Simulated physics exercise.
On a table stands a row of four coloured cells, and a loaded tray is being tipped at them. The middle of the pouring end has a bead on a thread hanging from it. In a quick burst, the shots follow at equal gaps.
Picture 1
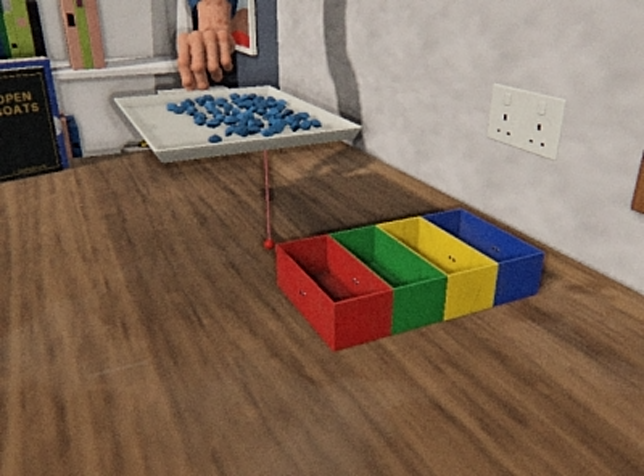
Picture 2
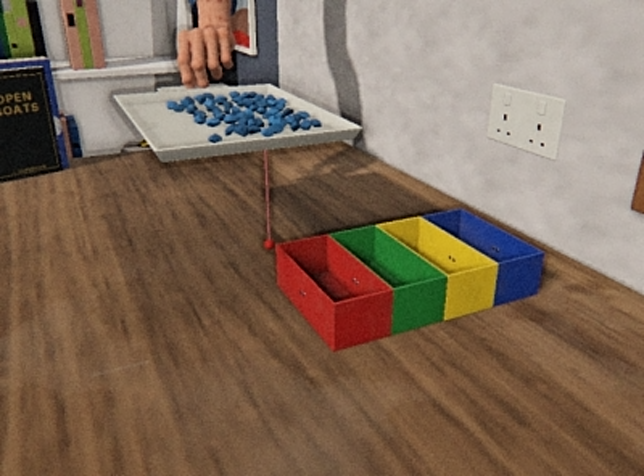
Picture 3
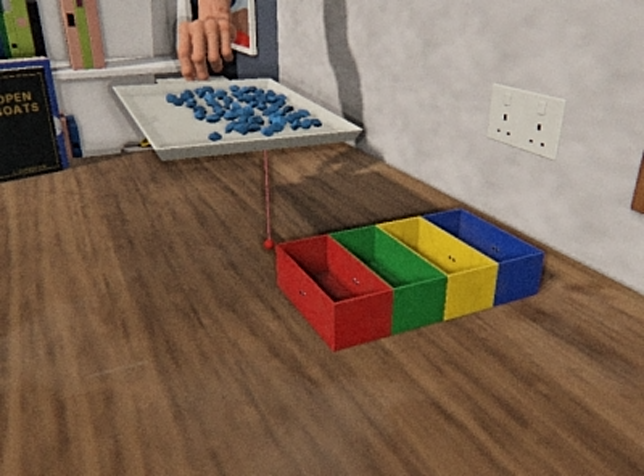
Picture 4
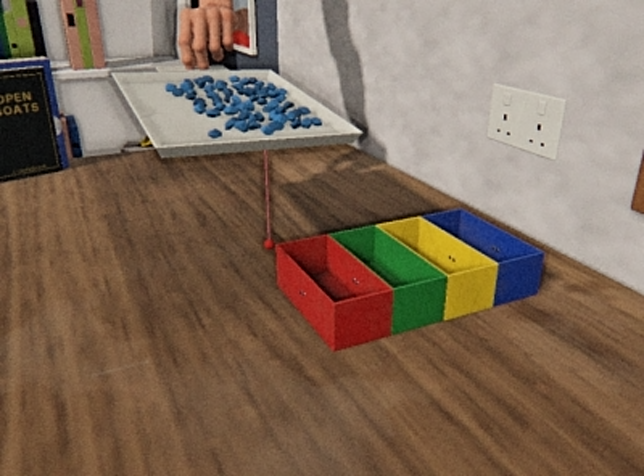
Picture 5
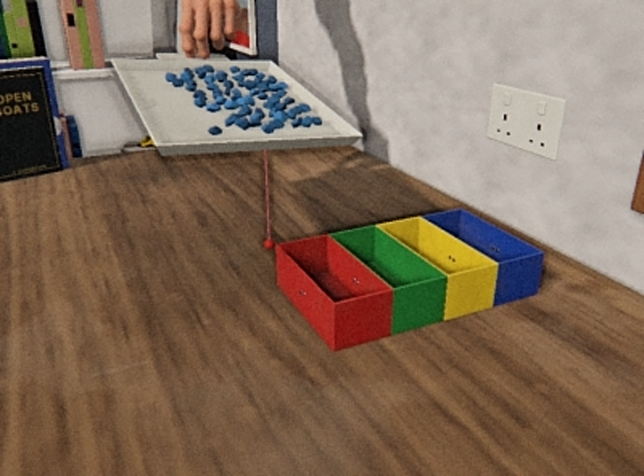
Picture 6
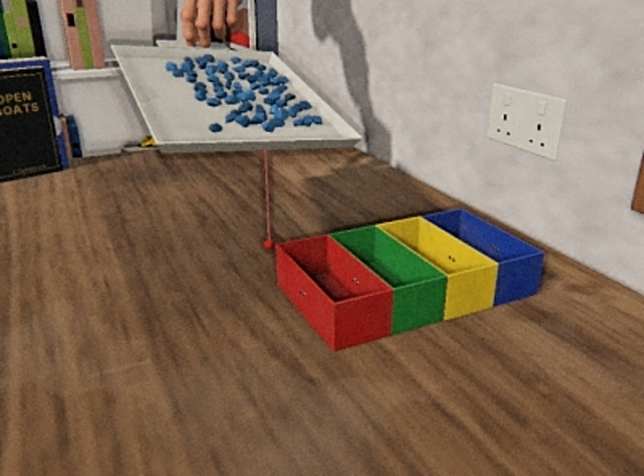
At the start, a hand holds the back of a level white tray of blue stones above a wooden table, near a row of red, green, yellow and blue cells. The hand then shifts slightly, and the tray gradually tilts a little, its back edge rising while the cells stay still.
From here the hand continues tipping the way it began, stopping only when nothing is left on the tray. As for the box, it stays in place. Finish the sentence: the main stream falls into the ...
... Green cell.
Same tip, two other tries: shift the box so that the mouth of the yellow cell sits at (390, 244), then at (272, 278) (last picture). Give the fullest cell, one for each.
The first time it is that green cell, and the second time it is blue.
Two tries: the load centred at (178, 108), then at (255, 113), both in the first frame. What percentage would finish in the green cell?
Around 50 then around 50 per cent.
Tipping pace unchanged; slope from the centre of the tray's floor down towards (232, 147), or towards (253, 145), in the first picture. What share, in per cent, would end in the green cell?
About 0 and 0 per cent.
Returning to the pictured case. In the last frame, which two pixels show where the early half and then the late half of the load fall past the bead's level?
Around (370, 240) first; around (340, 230) second.
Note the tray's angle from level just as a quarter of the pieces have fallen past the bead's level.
It has tipped about 65 degrees.
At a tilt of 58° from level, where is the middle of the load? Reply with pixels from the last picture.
Somewhere around pixel (332, 143) in the last picture.
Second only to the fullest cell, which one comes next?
That would be the cell in red.
Just after the last frame, tray tipped steeply; the larger part on the tray; roughly a quarter falling or outside the box.
A moment on, tray tipped right over; just a few on the tray; roughly half in the green cell; roughly a third in the red cell; about a tenth falling or outside the box.
Further on, tray tipped past a quarter turn; roughly half in the green cell; roughly half in the red cell; just a few falling or outside the box.
When it is over, tray tipped past a quarter turn; roughly half in the green cell; roughly half in the red cell; not one in the yellow cell; not one in the blue cell; just a few outside the box.
